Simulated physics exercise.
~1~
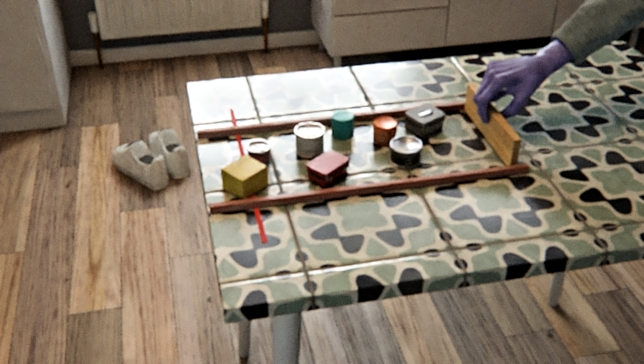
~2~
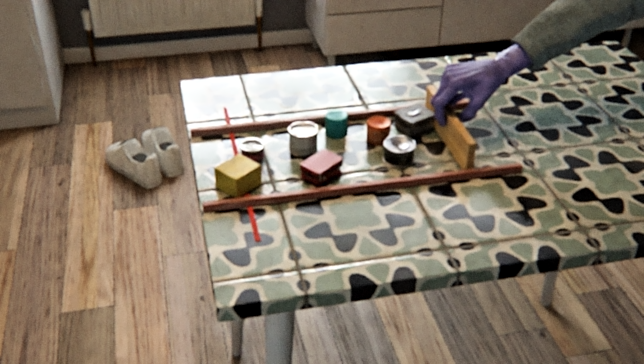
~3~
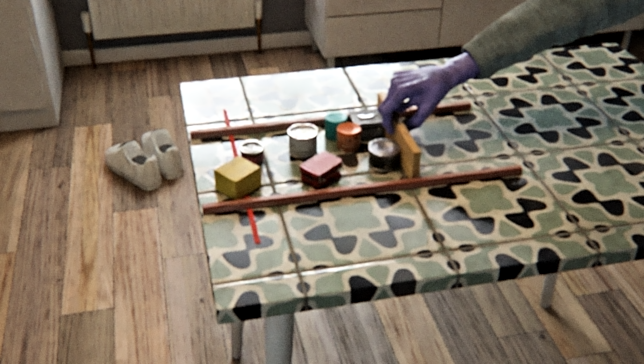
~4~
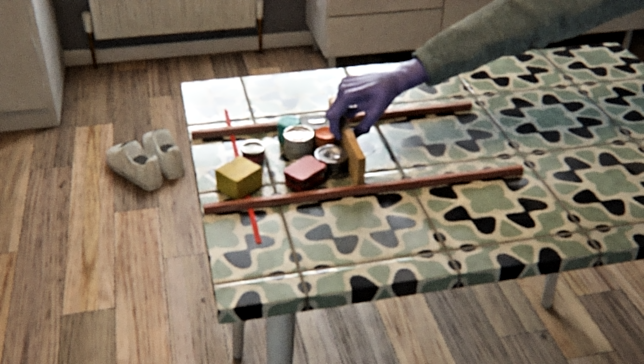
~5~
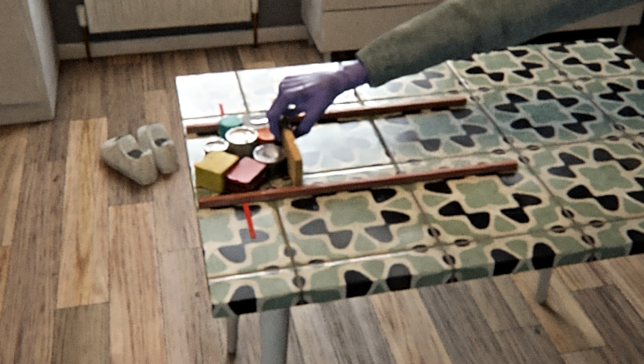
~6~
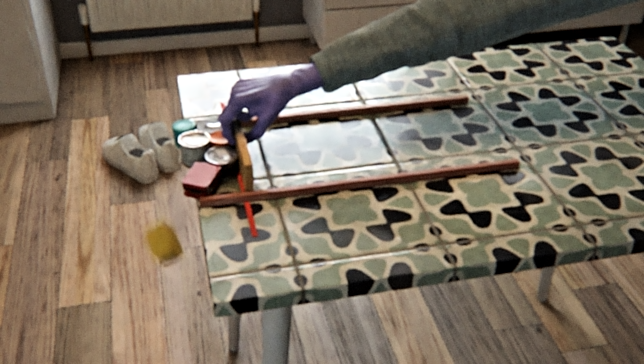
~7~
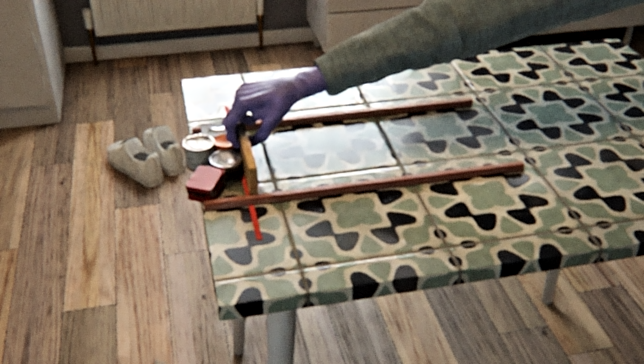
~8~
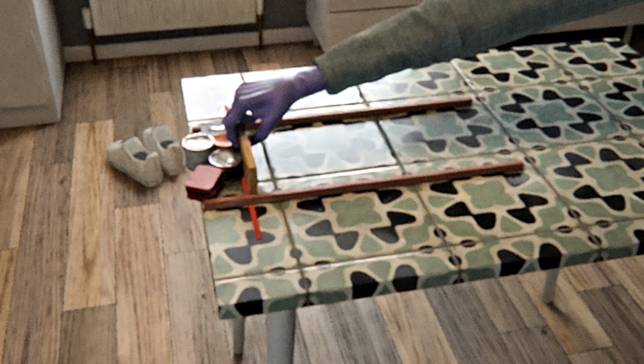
On a patterned tile table in a room with a wooden floor, a purple-gloved hand slid an upright board left between two rails, bunching small tins and blocks together until the yellow block and a few others dropped off the edge, then stopped by the red tape.
